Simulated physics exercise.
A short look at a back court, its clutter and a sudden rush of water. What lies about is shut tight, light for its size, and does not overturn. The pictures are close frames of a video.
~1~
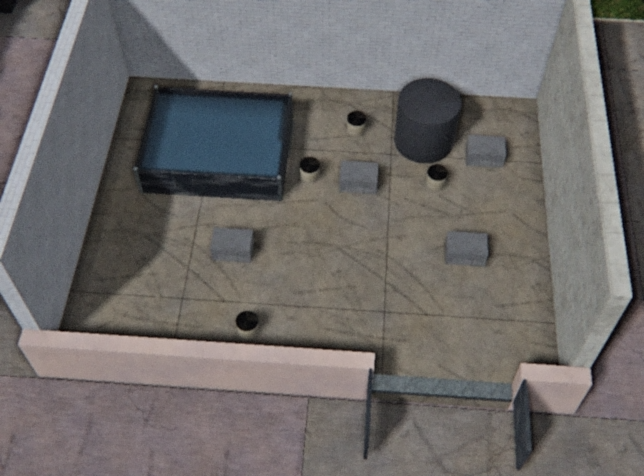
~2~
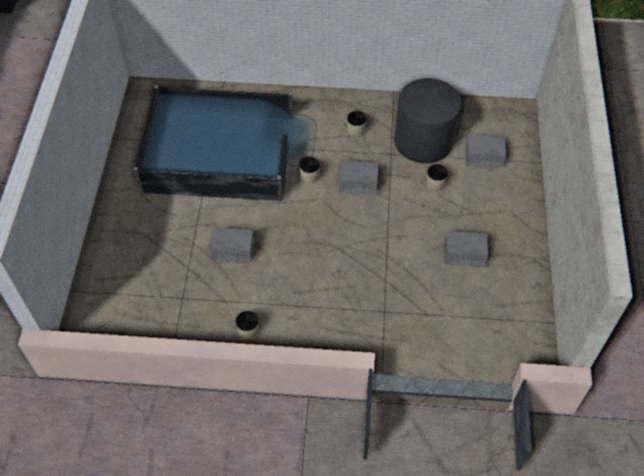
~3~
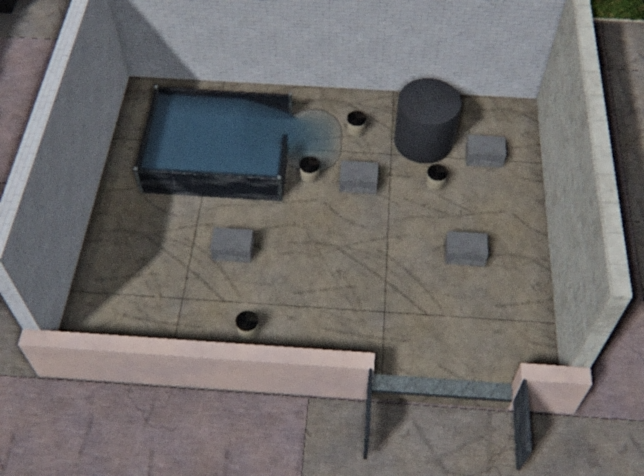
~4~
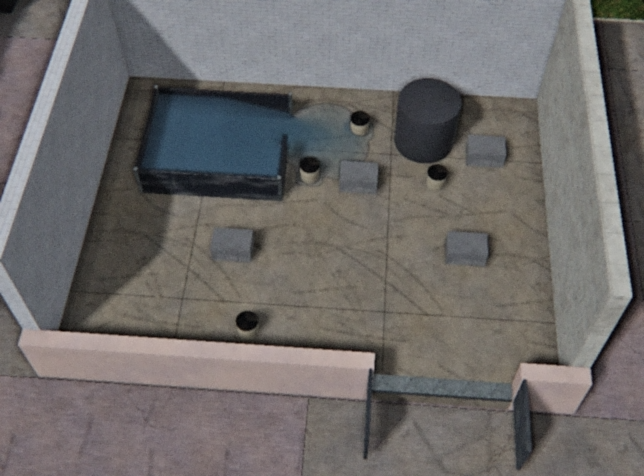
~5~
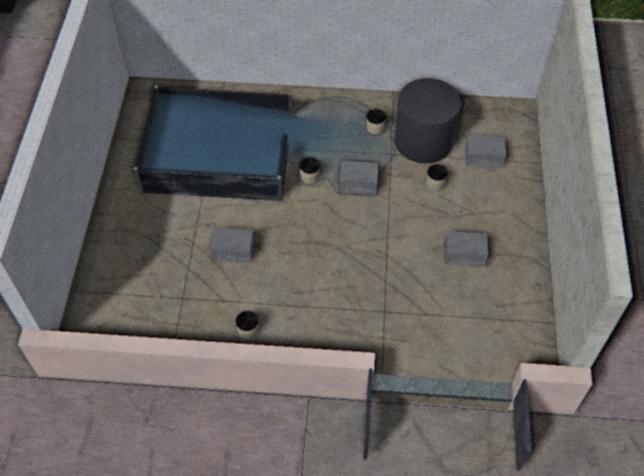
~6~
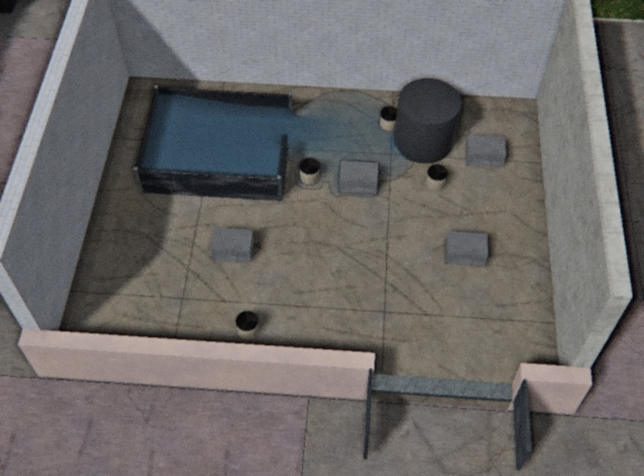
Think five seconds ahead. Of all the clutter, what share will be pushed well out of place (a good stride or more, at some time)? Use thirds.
Share: From one to two thirds.
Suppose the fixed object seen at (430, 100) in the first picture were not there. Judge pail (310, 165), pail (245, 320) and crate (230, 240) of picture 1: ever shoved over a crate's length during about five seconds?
As listed: Never so far, not that far, less than that.
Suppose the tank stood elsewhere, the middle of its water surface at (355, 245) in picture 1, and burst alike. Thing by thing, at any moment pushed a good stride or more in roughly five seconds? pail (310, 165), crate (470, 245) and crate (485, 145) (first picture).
In that order: Under that, that far or more, swept aside.
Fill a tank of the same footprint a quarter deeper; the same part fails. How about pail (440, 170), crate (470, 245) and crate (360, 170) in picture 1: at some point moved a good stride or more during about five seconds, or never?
In turn: Yes, pushed that far, that far or more.
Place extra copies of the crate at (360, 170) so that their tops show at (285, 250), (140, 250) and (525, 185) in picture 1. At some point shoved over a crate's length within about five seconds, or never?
As listed: Never so far, short of that, that far or more.
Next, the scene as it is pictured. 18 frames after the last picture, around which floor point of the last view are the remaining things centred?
Around (392, 236).
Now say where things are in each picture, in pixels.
The first picture shows a pail at (357, 118), on the bottom; a pail at (310, 164), on the bottom; 0 of 8 have shifted.
The second picture shows a pail at (357, 118) rests on the ground; a pail at (310, 164), on the bottom; 0 of 8 have shifted.
The third picture shows a pail at (357, 118), on the bottom; a pail at (310, 164), on the bottom; 0 of 8 have shifted.
The fourth picture shows a pail at (360, 118), on the bottom, close to its start; a pail at (310, 164), on the bottom; 1 of 8 have shifted.
The fifth picture shows a pail at (376, 116), on the bottom, a stride from its start; a pail at (310, 165) rests on the ground; 1 of 8 have shifted.
The sixth picture shows a pail at (390, 113), on the bottom, a stride from its start; a pail at (309, 166), on the bottom, close to its start; 1 of 8 have shifted.
A moment on, 1 of 8 are well off their spots; 1 afloat.
Next, 2 of 8 are well off their spots; 0 afloat.
Later, 3 of 8 are well off their spots; 1 afloat.
In the end, 3 of 8 are well off their spots, and 3 have been at some point; 3 afloat.
